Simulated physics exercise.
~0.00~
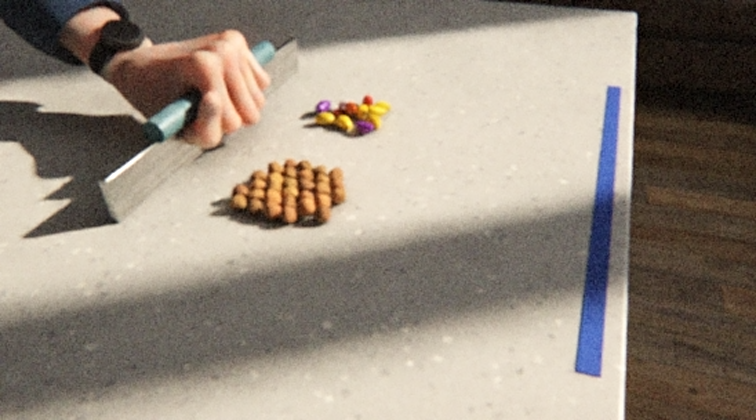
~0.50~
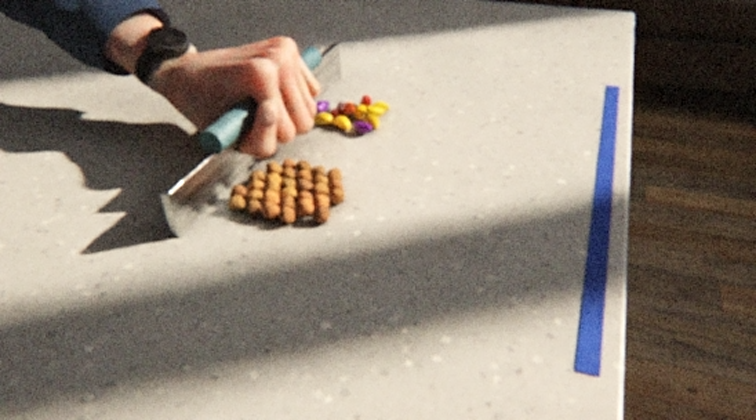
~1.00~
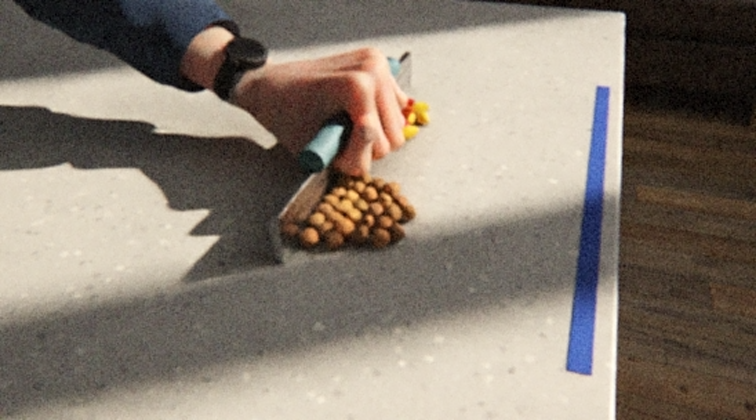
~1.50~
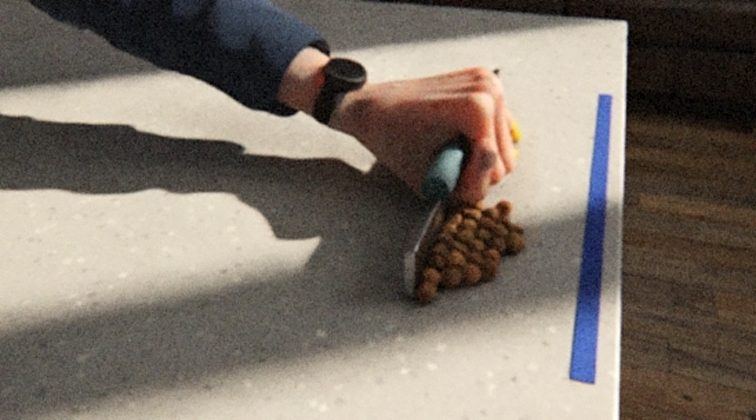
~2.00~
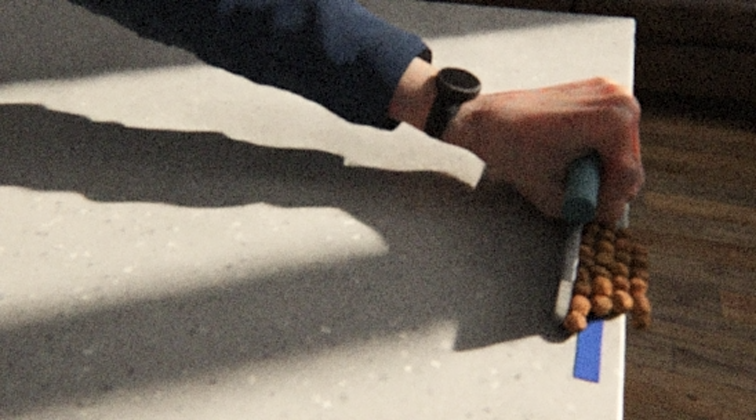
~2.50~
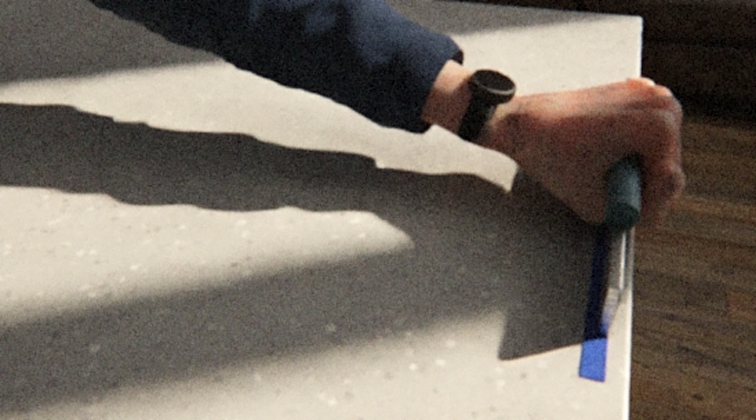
A hand with a scraper pushes two small piles right across a table and over its edge.
